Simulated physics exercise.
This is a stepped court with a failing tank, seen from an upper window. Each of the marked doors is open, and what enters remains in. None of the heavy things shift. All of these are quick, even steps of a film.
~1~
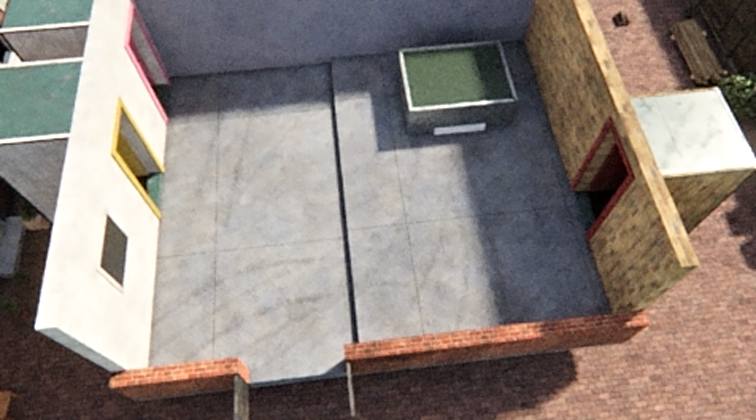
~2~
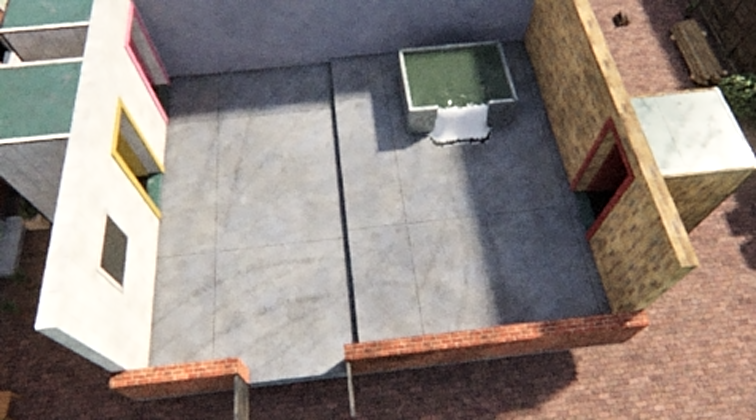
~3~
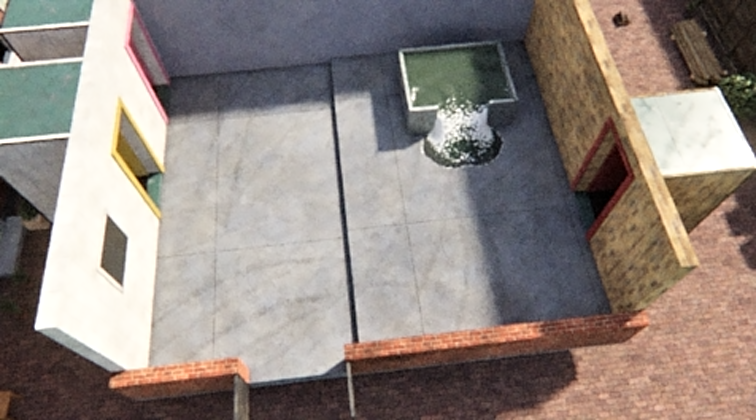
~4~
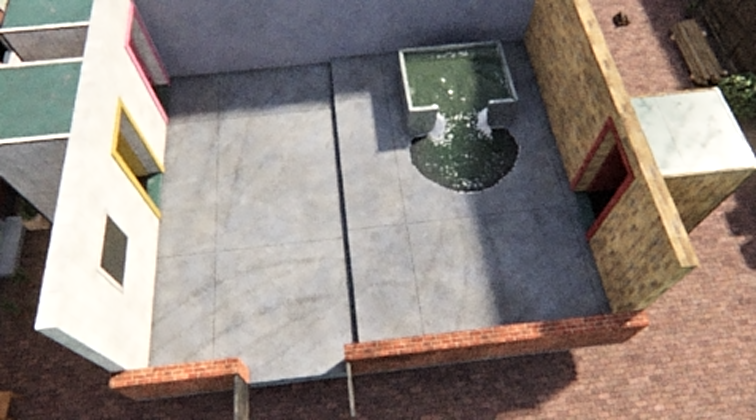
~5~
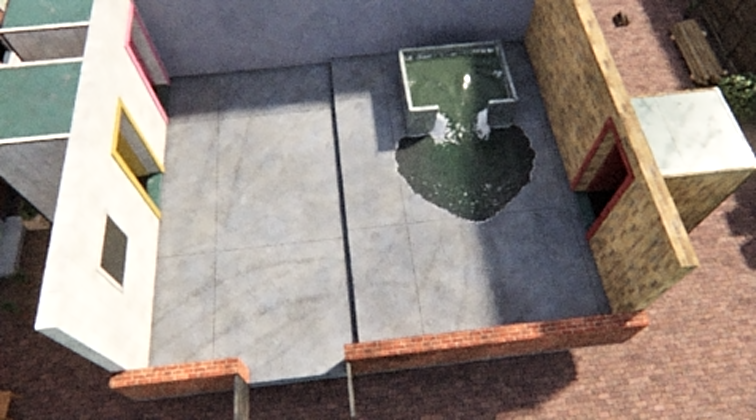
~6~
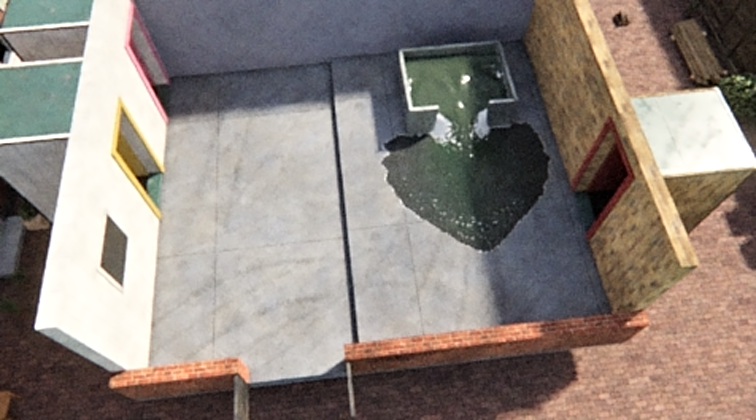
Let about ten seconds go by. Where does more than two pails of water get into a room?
The yellow door does not surpass two buckets; the red door surpasses two buckets; the pink door does not surpass two buckets.
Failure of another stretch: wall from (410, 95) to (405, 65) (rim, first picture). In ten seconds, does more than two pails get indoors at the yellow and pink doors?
Yellow: Exceeds it; pink: Exceeds it.
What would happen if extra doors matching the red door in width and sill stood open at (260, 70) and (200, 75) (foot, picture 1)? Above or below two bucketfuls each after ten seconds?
The first door remains below the limit, while the second remains below the limit.
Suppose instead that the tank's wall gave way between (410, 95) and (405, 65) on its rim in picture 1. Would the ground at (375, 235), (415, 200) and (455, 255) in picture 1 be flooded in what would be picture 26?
Bone-dry, bone-dry, bone-dry.
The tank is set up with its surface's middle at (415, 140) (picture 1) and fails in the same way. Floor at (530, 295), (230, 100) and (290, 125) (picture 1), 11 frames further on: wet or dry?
Taking them in the order asked: Inundated, then spared, then spared.
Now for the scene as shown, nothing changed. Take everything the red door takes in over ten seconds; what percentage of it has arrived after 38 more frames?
Near 75 %, I'd say.
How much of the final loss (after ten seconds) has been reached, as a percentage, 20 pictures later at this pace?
Around 30 percent.
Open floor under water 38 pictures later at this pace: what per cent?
Roughly 50 percent, I'd say.
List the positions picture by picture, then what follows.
The first picture shows still water in the tank at (456, 77).
In the second picture, water pours out at (460, 119) and has run to (434, 140).
In the third picture, water pours out at (460, 121) and has run to (441, 162).
In the fourth picture, water pours out at (460, 121) and has run to (466, 190).
In the fifth picture, water pours out at (460, 121) and has run to (472, 218).
In the sixth picture, the front is at (482, 247), out from the gap at (460, 121).
A moment on, water covers 30 % of the floor; the yellow door not reached, the red door wet at the sill, nothing in, the pink door not reached.
Next, water covers 35 % of the floor; the yellow door not reached, the red door under two buckets in, the pink door not reached.
Then, water covers 40 % of the floor; the yellow door not reached, the red door over two buckets in, the pink door not reached.
Later, water covers 50 % of the floor; the yellow door not reached, the red door over two buckets in, the pink door not reached.
In the end, water covers 75 % of the floor; the yellow door wet at the sill, nothing in, the red door far over two buckets in, the pink door wet at the sill, nothing in.
